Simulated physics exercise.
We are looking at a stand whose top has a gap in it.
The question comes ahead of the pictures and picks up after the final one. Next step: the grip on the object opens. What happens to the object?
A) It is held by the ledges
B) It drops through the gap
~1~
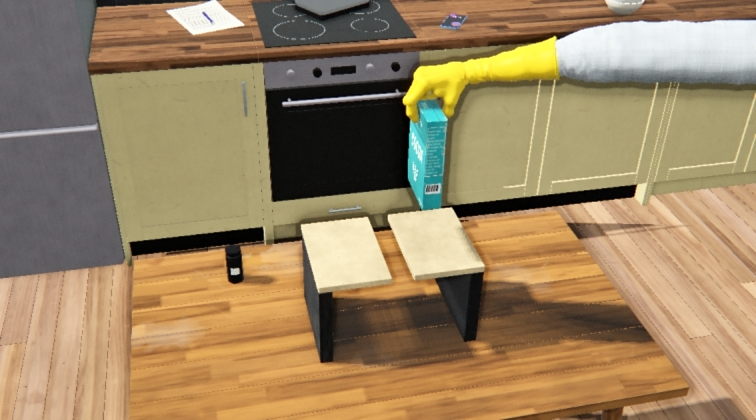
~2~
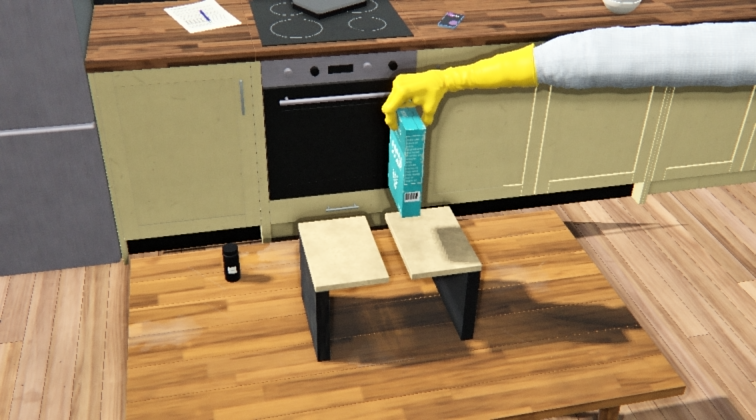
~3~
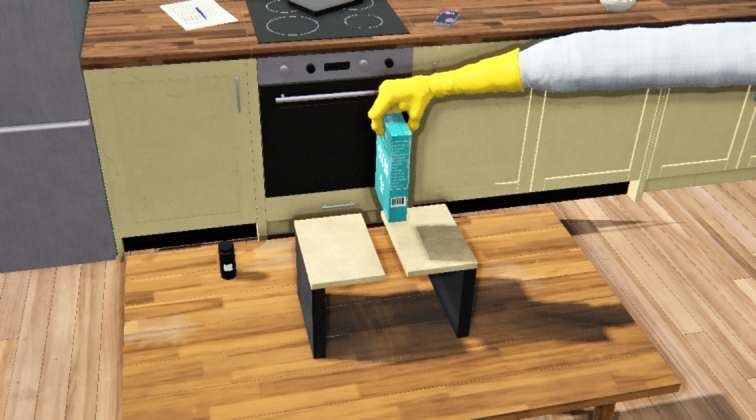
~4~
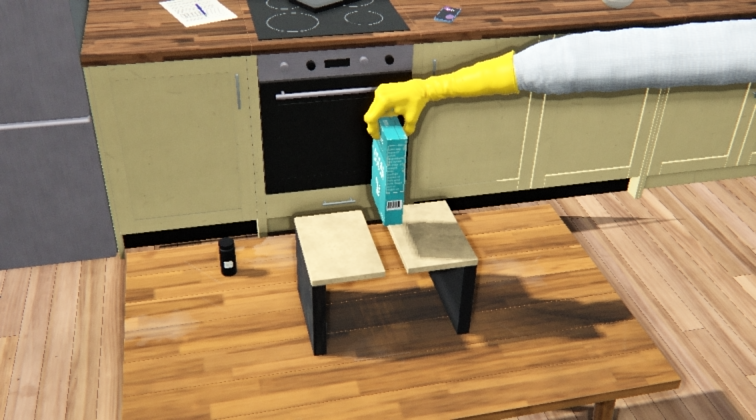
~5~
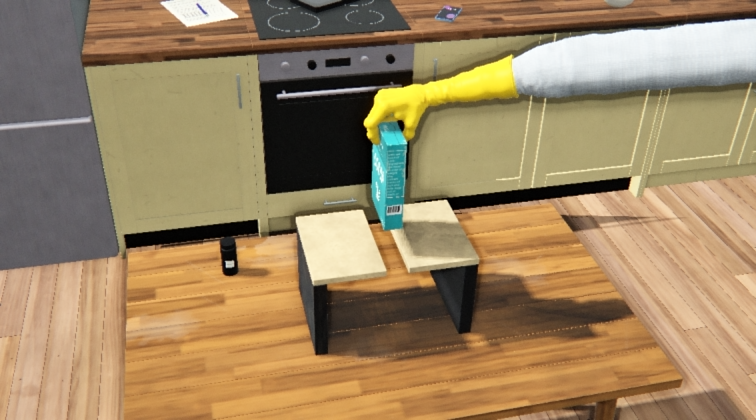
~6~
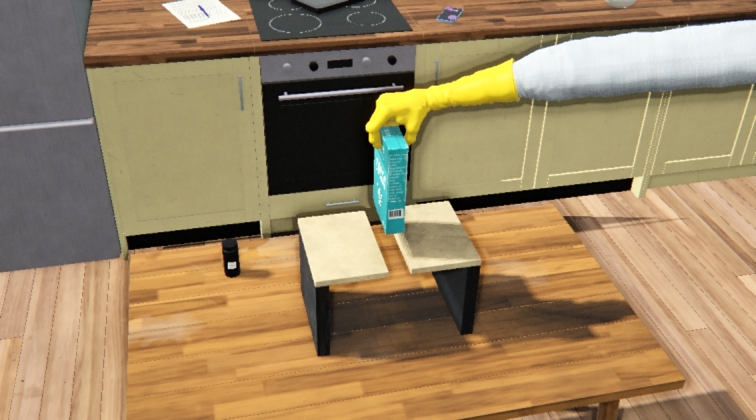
It drops through the gap.
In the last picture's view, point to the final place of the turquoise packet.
It ends up near (369, 244).
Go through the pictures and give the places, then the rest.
On its way; turquoise packet (426, 151); black shaker (234, 264), in the first picture.
On its way; turquoise packet (406, 158); black shaker (231, 263), in the second picture.
On its way; turquoise packet (392, 164); black shaker (227, 260), in the third picture.
On its way; turquoise packet (388, 167); black shaker (228, 257), in the fourth picture.
On its way; turquoise packet (388, 171); black shaker (229, 257), in the fifth picture.
Held still over the gap; turquoise packet (390, 176); black shaker (231, 258), in the sixth picture.
Then, 0.30 s later than the last frame, turquoise packet tilted by 7° near (387, 241).
Then, 0.50 s later than the last frame, turquoise packet tilted by 26° near (383, 260).
Then, 1.00 s later than the last frame, turquoise packet on its side near (371, 246).
When it is over, lying over on the stand or table, turquoise packet; black shaker as before. End places, in pixels of the last picture, turquoise packet near (369, 244). The packet reaches the table.
